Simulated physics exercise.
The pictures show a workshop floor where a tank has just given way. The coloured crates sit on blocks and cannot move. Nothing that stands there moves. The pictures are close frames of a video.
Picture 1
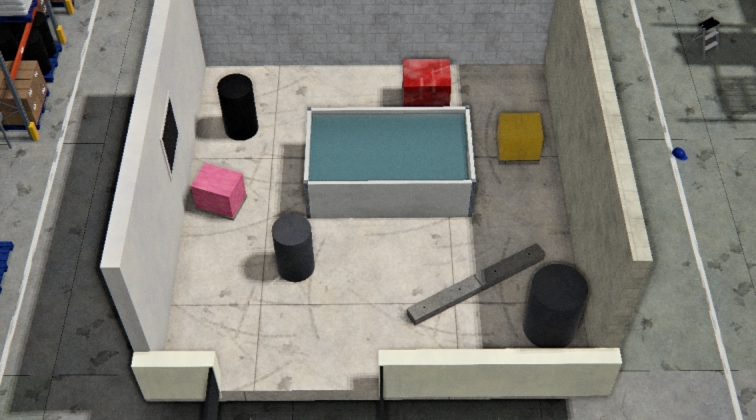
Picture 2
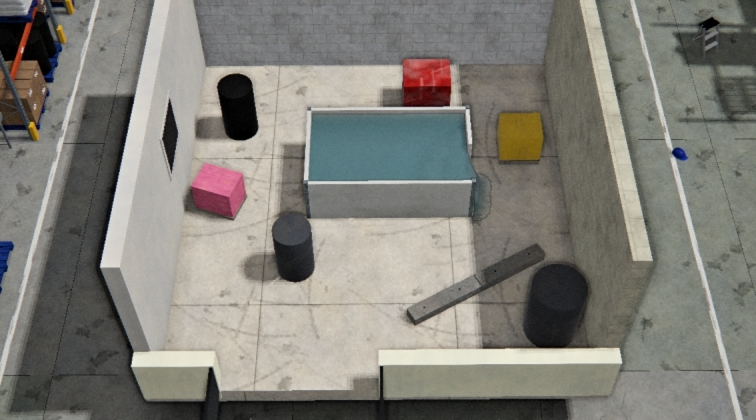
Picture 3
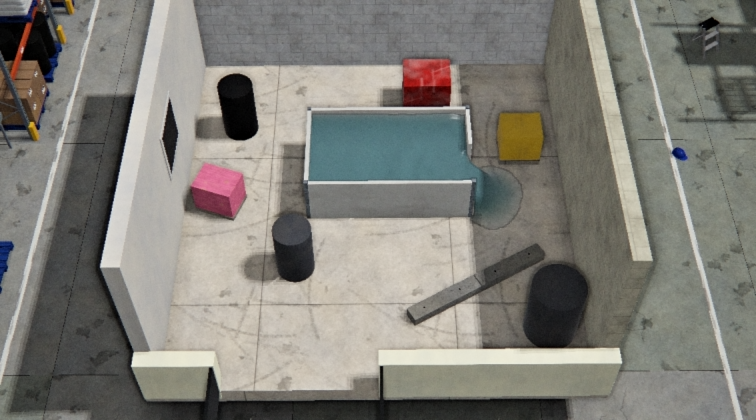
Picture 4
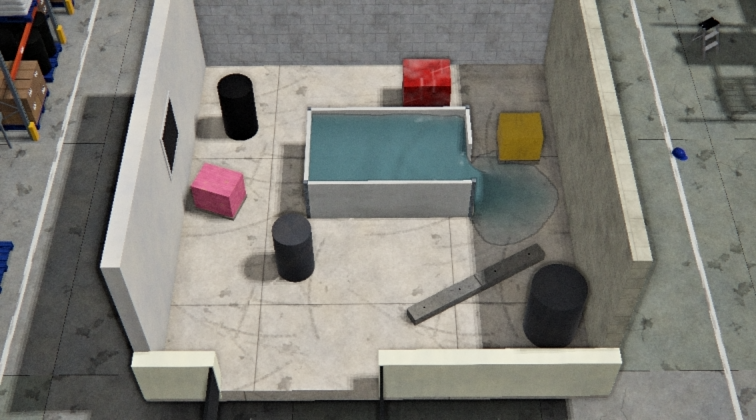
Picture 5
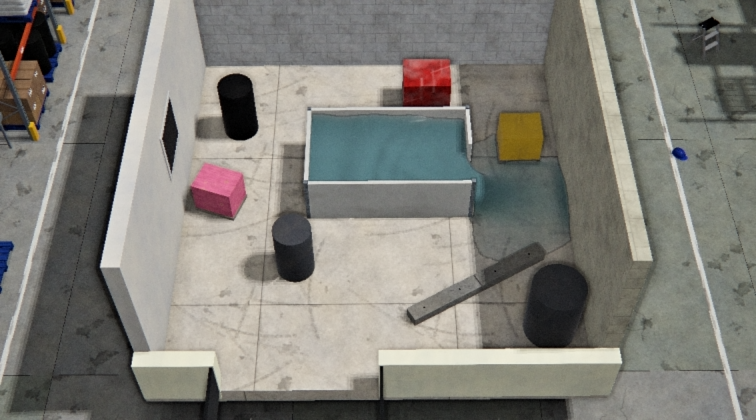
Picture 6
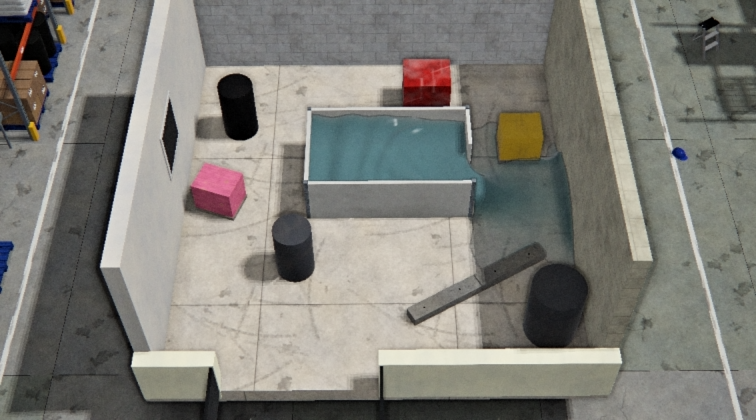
In this clip, water sits still in an open white tank among blocks and cylinders, then pours through a gap at its right end and spreads across the floor to the right wall, between the yellow block and gray beam.
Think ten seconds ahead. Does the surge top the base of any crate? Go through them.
In the end: The pink crate is wetted; the red crate escapes dry; the yellow crate is wetted.
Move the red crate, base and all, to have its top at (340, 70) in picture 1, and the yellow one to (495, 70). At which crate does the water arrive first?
That is the crate marked yellow.
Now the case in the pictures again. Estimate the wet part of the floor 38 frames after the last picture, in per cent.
Near 90 in a hundred.
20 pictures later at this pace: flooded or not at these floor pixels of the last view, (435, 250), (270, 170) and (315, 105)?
One after the other: Flooded, no water, dry.
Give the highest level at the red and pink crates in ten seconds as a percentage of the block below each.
In turn 70 and 180 per cent.
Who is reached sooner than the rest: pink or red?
The crate marked red.
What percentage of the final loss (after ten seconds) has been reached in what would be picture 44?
About 40 per cent.
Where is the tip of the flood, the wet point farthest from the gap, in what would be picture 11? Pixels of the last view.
Close to (591, 373).
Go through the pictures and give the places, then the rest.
In the first frame, still water in the open tank at (389, 147).
In the second frame, the front is at (479, 176), out from the gap at (468, 183).
In the third frame, the front is at (515, 184), out from the gap at (467, 186).
In the fourth frame, the front is at (551, 190), out from the gap at (467, 187).
In the fifth frame, the front is at (569, 235), out from the gap at (467, 187).
In the sixth frame, the front is at a hidden place, out from the gap at (467, 187).
A moment on, water covers 15 % of the floor; the pink crate not reached, the red crate not reached, the yellow crate water round its plinth.
Next, water covers 25 % of the floor; the pink crate not reached, the red crate water round its plinth, the yellow crate water round its plinth.
Then, water covers 50 % of the floor; the pink crate not reached, the red crate water round its plinth, the yellow crate water round its plinth.
Later, water covers 90 % of the floor; the pink crate water round its plinth, the red crate water round its plinth, the yellow crate water round its plinth.
In the end, water covers 100 % of the floor; the pink crate was topped, the red crate stayed above the water, the yellow crate was topped.
